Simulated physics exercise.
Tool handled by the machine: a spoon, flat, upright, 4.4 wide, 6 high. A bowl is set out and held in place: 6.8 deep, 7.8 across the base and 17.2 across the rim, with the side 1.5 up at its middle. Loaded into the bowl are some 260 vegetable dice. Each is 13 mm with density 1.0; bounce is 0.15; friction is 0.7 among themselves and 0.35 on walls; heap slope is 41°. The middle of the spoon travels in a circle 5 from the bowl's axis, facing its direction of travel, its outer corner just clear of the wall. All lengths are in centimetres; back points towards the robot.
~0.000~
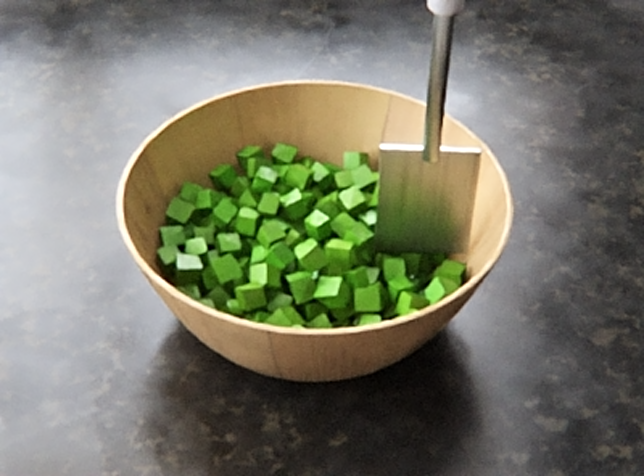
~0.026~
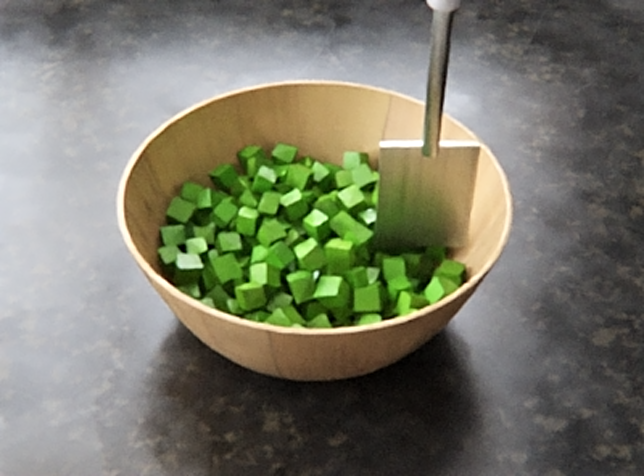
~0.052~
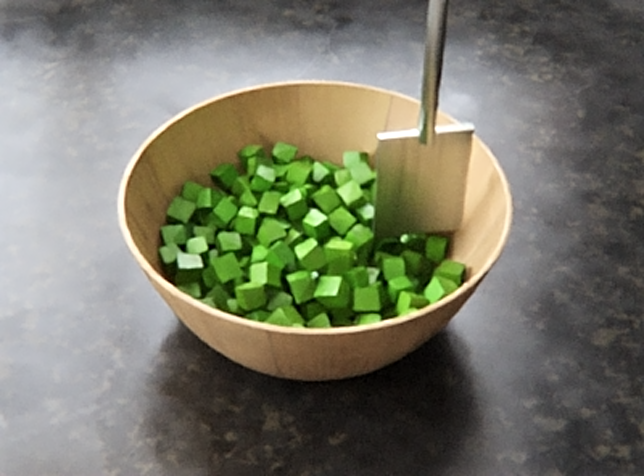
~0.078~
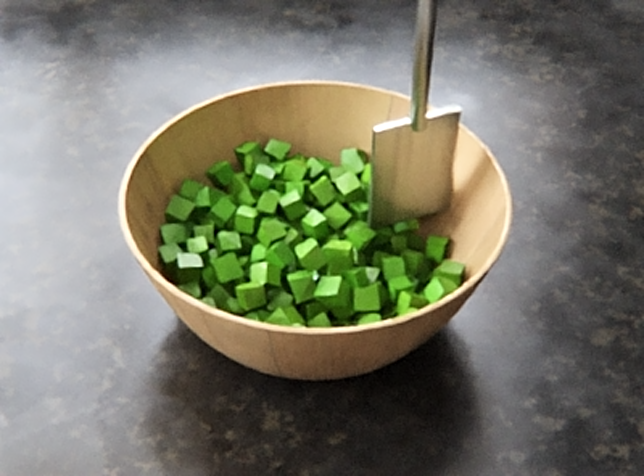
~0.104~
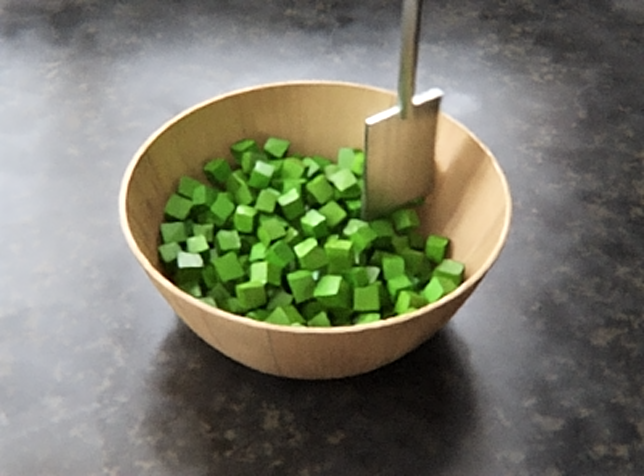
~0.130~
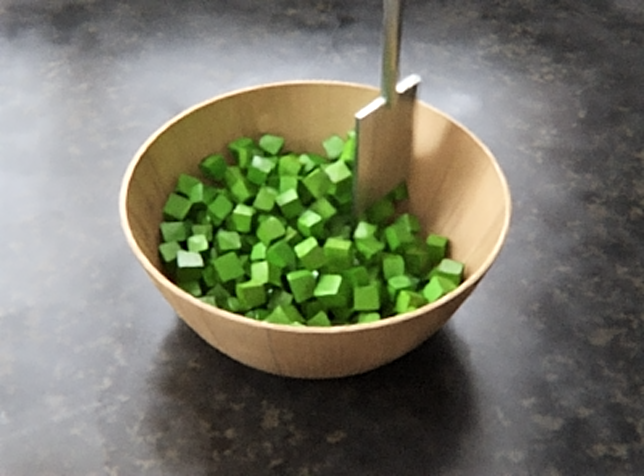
A pale wooden bowl holding a heap of bright green vegetable cubes sits on a dark, mottled grey countertop, seen from above at an angle by a still camera. A flat metal blade on an upright silver handle stands in the bowl's right side. The blade sweeps along the inner wall towards the back, turning nearly edge-on as it nudges nearby cubes.
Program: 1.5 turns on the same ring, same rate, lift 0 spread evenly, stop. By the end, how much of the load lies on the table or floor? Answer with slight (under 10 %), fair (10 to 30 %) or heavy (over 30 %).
Fair.
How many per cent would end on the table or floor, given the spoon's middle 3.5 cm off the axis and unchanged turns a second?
Then about 20 per cent.
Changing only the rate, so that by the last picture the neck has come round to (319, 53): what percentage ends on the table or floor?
It works out to roughly 40 percent.
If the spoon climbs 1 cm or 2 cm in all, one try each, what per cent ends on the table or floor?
Roughly 25 percent, then roughly 10 percent.
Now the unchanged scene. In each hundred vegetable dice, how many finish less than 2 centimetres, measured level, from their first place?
I'd put it at about 5 in a hundred.
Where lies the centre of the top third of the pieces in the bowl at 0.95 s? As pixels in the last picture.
I'd point to about (275, 144).
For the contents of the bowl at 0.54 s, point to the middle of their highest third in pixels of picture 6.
About (319, 297) in the last picture.
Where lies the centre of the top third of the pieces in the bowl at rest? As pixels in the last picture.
The centre sits around (221, 276) in the last picture.
By 0.54 s, 243° round, highest piece 9 above the table; 242 in the bowl, 11 on the table or floor, 6 in flight or on the tool.
By 0.95 s, 75° round, highest piece 9 above the table; 217 in the bowl, 36 on the table or floor, 6 in flight or on the tool.
By 1.35 s, 180° round, highest piece 8 above the table; 201 in the bowl, 56 on the table or floor, 2 in flight or on the tool.
By 2.05 s, 180° round, highest piece 8 above the table; 201 in the bowl, 58 on the table or floor.
Final count, 201 in the bowl, 58 on the table or floor. That is 22 % on the table or floor.
